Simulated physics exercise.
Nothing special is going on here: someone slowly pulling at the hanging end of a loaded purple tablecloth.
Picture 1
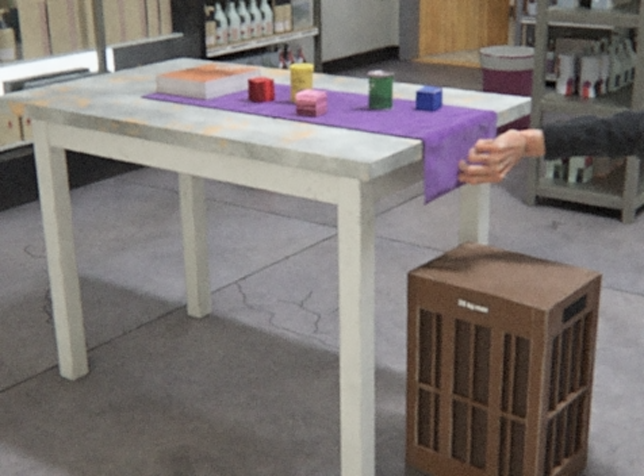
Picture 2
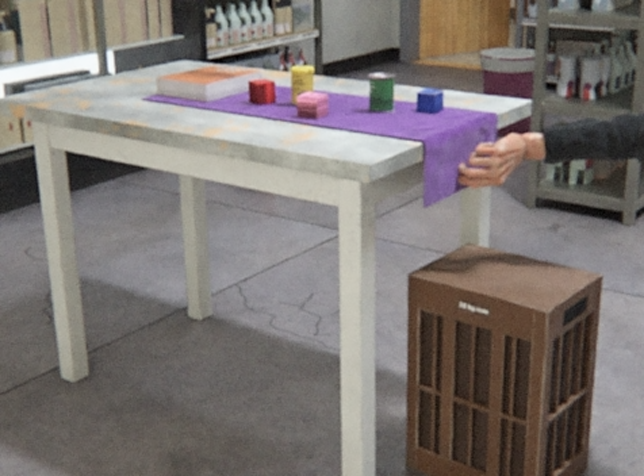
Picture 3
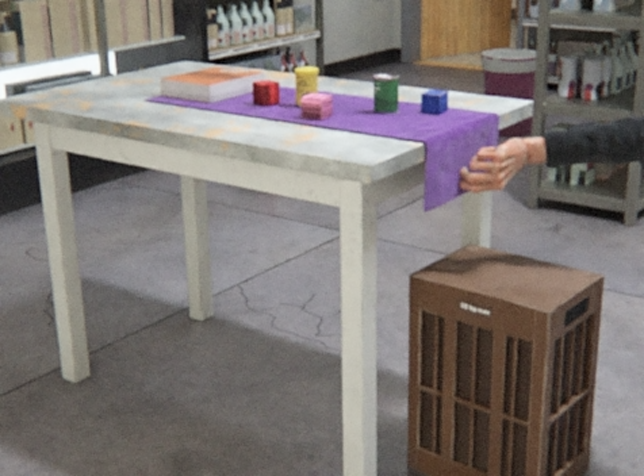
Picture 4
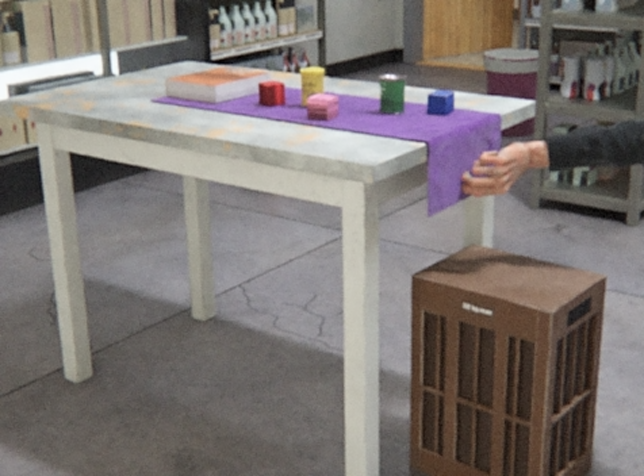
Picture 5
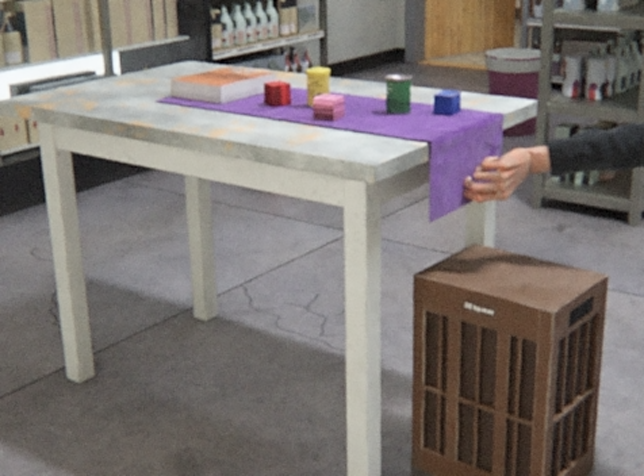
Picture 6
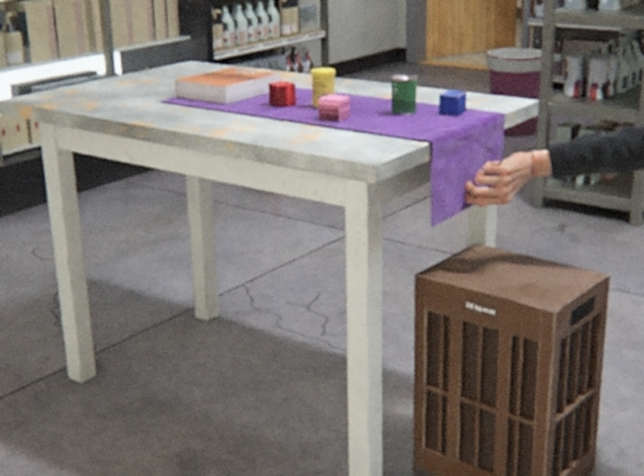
The clip opens on a hand at the right gripping the hanging end of a purple cloth on a pale table, with a book and small colored blocks and cans on top. The hand draws the cloth slightly downward, and the blocks and cans shift a little rightward with it.
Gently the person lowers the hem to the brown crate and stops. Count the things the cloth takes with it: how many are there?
It sends one thing down.
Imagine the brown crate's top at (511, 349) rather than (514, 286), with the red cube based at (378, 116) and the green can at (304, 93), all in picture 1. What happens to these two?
The red cube is lost; the green can stays aboard.
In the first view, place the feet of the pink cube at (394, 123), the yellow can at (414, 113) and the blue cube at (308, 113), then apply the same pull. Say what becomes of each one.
Of the three, the pink cube takes a tumble, the yellow can takes a tumble, the blue cube stays aboard.
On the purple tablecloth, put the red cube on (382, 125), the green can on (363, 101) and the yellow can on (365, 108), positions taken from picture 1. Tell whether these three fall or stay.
Outcome: Red cube falls away, green can stays aboard, yellow can stays aboard.
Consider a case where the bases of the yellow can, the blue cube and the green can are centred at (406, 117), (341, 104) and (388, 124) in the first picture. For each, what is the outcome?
As for the yellow can, it goes off; the blue cube stays aboard; the green can goes off.
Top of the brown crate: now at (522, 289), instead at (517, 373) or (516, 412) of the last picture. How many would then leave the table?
3 and 4.
A little later, hem near (468, 226); all still up.
Next, hem on the crate; blue cube gone.
When it is over, hem on the crate; blue cube gone. It carries off one.
